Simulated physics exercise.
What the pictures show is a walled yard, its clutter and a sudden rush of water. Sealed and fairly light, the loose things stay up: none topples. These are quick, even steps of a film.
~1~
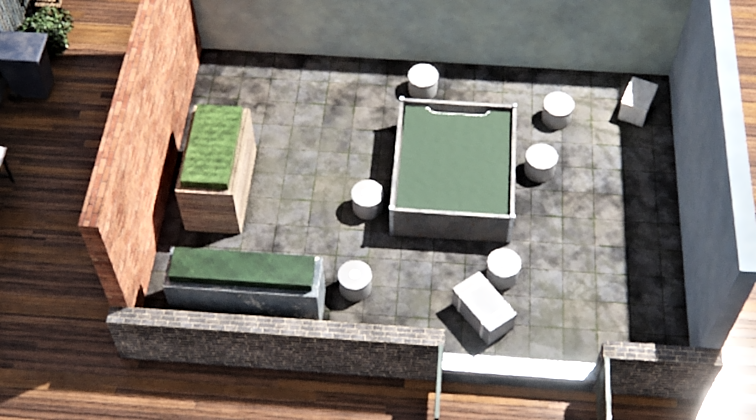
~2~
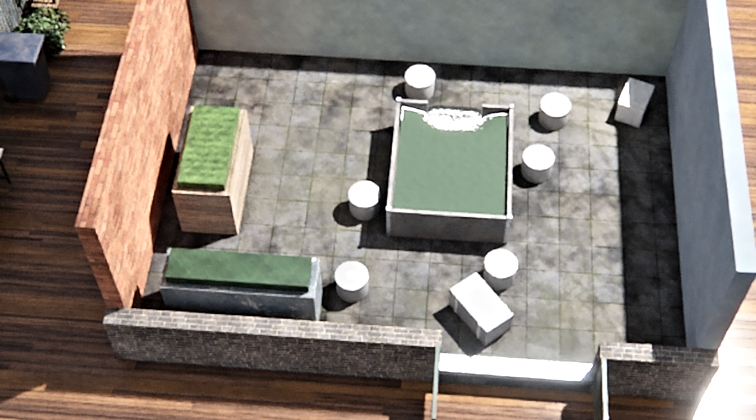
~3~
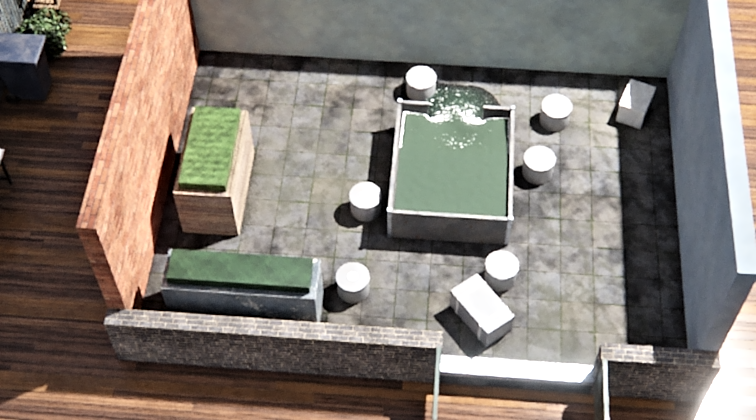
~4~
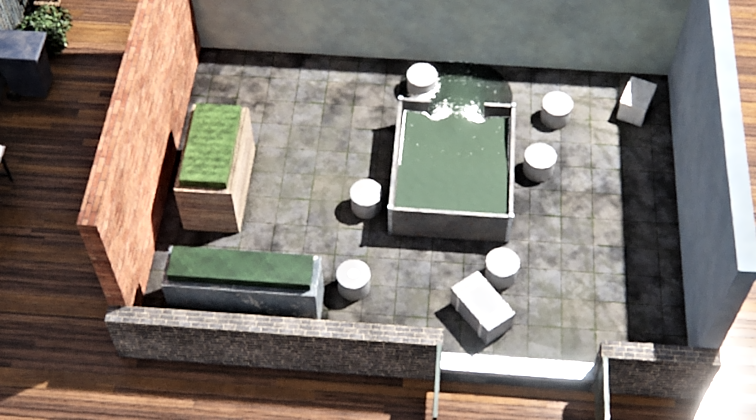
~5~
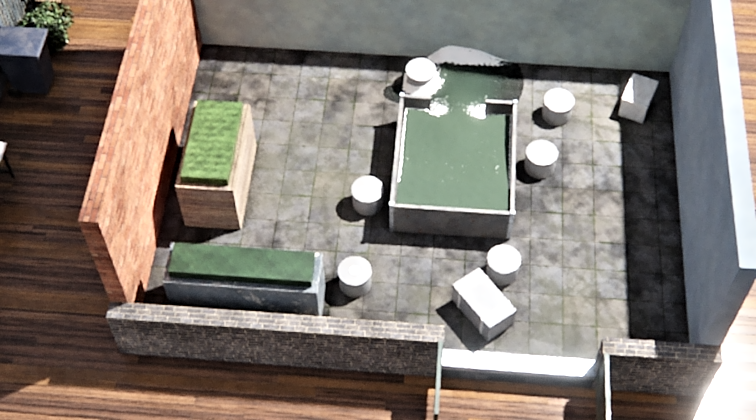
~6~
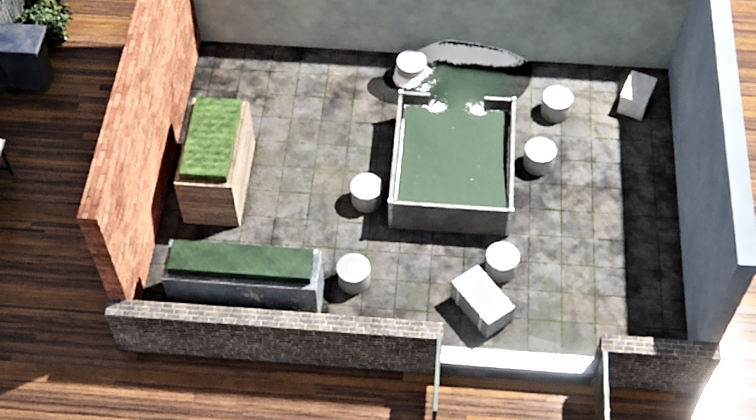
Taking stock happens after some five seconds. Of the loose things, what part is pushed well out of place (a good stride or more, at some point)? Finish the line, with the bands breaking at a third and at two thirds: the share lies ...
The share lies below a third.
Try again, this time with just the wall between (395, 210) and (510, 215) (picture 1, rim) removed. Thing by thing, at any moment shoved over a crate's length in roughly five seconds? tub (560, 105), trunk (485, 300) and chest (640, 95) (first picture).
First below the mark, then over the mark, then below the mark.
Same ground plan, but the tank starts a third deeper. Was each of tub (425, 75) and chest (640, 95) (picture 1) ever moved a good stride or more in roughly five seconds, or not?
So the first made it that far, and the second made it that far.
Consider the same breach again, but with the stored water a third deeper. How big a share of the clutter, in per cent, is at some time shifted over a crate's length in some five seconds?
Roughly 20 in a hundred.
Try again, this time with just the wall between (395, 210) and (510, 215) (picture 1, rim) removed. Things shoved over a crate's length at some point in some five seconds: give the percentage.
That works out to some 40 %.
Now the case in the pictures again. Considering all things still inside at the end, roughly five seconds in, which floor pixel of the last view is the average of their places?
Near (448, 220).
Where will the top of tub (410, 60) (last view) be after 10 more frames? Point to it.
Roughly (280, 71).
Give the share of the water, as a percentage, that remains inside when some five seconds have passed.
100 %.
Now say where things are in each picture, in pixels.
A tub at (423, 75) rests on the ground; a tub at (504, 263), on the bottom; 0 of 8 have shifted, in the first picture.
A tub at (420, 76), on the bottom; a tub at (501, 263), on the bottom; 0 of 8 have shifted, in the second picture.
A tub at (421, 77), on the bottom; a tub at (502, 265), on the bottom; 0 of 8 have shifted, in the third picture.
A tub at (422, 75), on the bottom; a tub at (503, 262), on the bottom; 0 of 8 have shifted, in the fourth picture.
A tub at (421, 69), on the bottom, close to its start; a tub at (504, 259), on the bottom; 1 of 8 have shifted, in the fifth picture.
A tub at (412, 61), on the bottom, close to its start; a tub at (503, 256), on the bottom; 1 of 8 have shifted, in the sixth picture.
A moment on, 1 of 8 are well off their spots; 0 afloat.
Next, 1 of 8 are well off their spots; 1 afloat.
Later, 2 of 8 are well off their spots; 2 afloat.
In the end, 2 of 8 are well off their spots, and 2 have been at some point; 1 afloat.
